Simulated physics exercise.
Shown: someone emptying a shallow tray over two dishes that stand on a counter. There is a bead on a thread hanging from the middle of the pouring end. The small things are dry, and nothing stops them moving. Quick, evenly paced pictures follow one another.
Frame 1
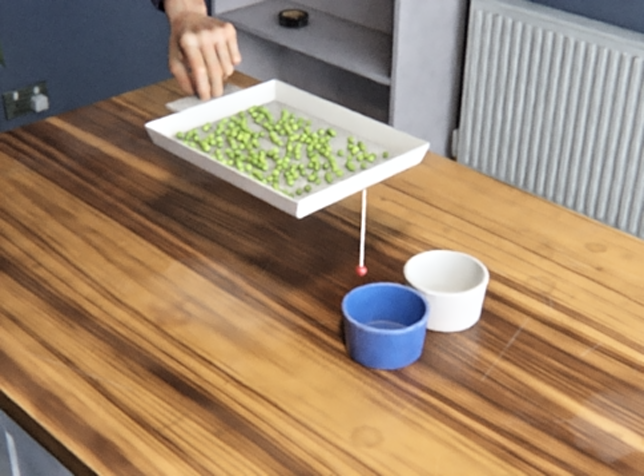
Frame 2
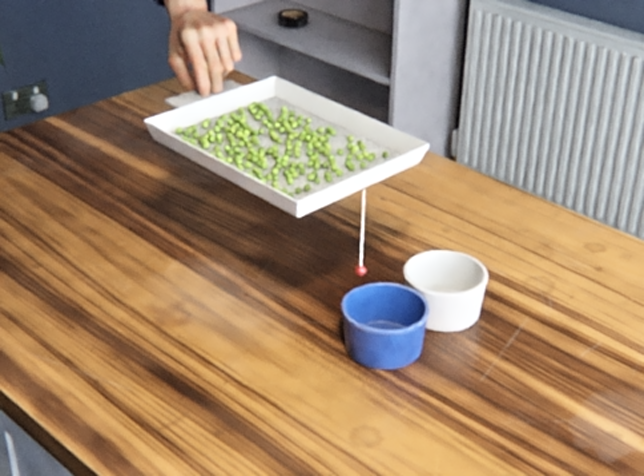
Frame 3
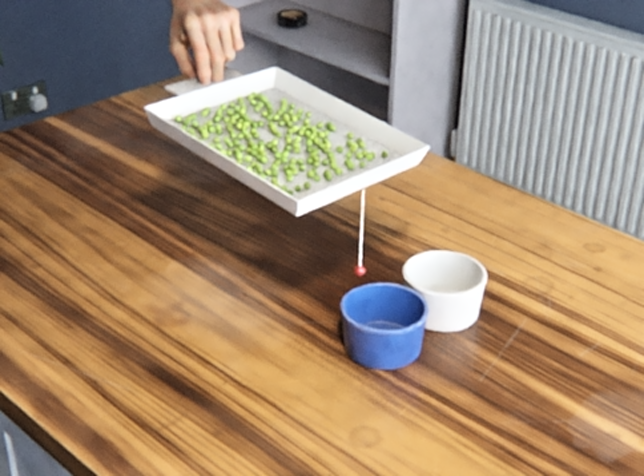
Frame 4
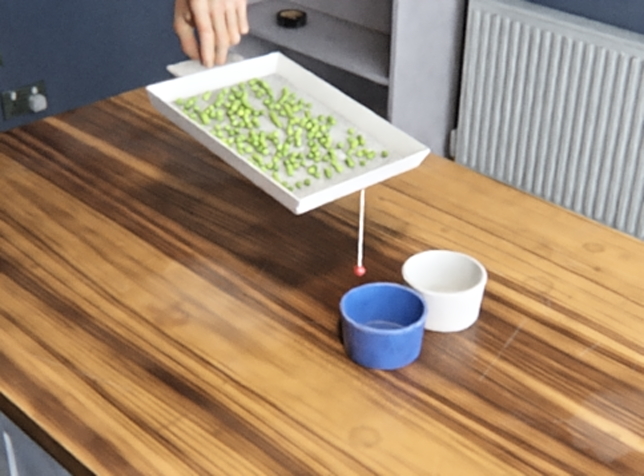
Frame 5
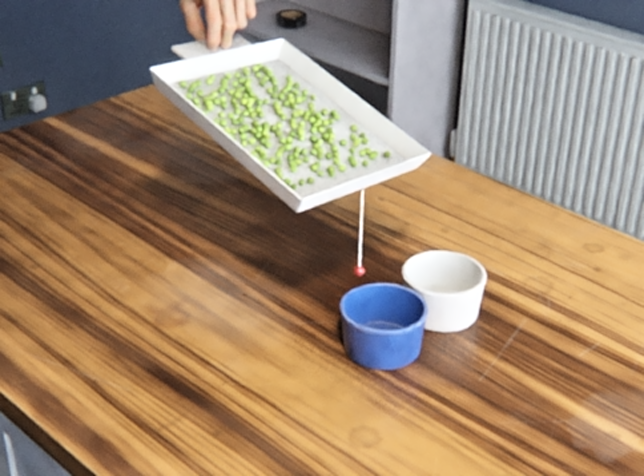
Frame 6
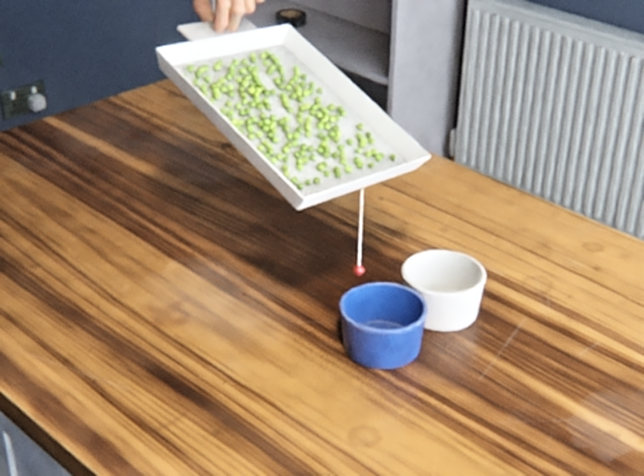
On a striped wooden counter, a hand holds a shallow white tray of green peas near a blue dish and a white dish, with a red bead hanging from the tray's front edge. The hand steadily raises the back of the tray, steepening its slope, while the dishes stay still.
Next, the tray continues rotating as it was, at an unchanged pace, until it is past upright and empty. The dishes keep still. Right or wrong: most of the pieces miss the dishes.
Wrong.
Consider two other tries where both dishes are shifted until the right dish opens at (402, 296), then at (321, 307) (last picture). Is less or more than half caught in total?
Result, first place: Not as much as half; second place: Not as much as half.
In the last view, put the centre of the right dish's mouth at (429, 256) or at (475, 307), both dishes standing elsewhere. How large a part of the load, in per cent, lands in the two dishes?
80 %, then 10 %.
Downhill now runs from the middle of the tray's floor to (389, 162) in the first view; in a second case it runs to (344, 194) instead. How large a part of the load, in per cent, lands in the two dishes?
About 40 % and about 40 %.
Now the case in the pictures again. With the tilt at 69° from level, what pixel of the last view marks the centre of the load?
Around (396, 175).
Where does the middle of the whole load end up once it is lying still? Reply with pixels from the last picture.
Centre at rest, last view: Approx. (439, 305).
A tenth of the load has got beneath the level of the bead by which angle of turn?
It sits at roughly 70°.
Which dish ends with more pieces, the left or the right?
That's going to be the right-positioned one.
Soon after the last picture, tray tipped steeply; most on the tray; a small part in the right dish; a stray few outside both; a small part in the air.
A little later, tray tipped past a quarter turn; a stray few on the tray; a small part in the left dish; about two thirds in the right dish; a small part outside both; about a quarter in the air.
Later still, tray tipped past a quarter turn; about a quarter in the left dish; about two thirds in the right dish; a small part outside both.
At rest, tray tipped past a quarter turn; about a quarter in the left dish; about two thirds in the right dish; a small part outside both.
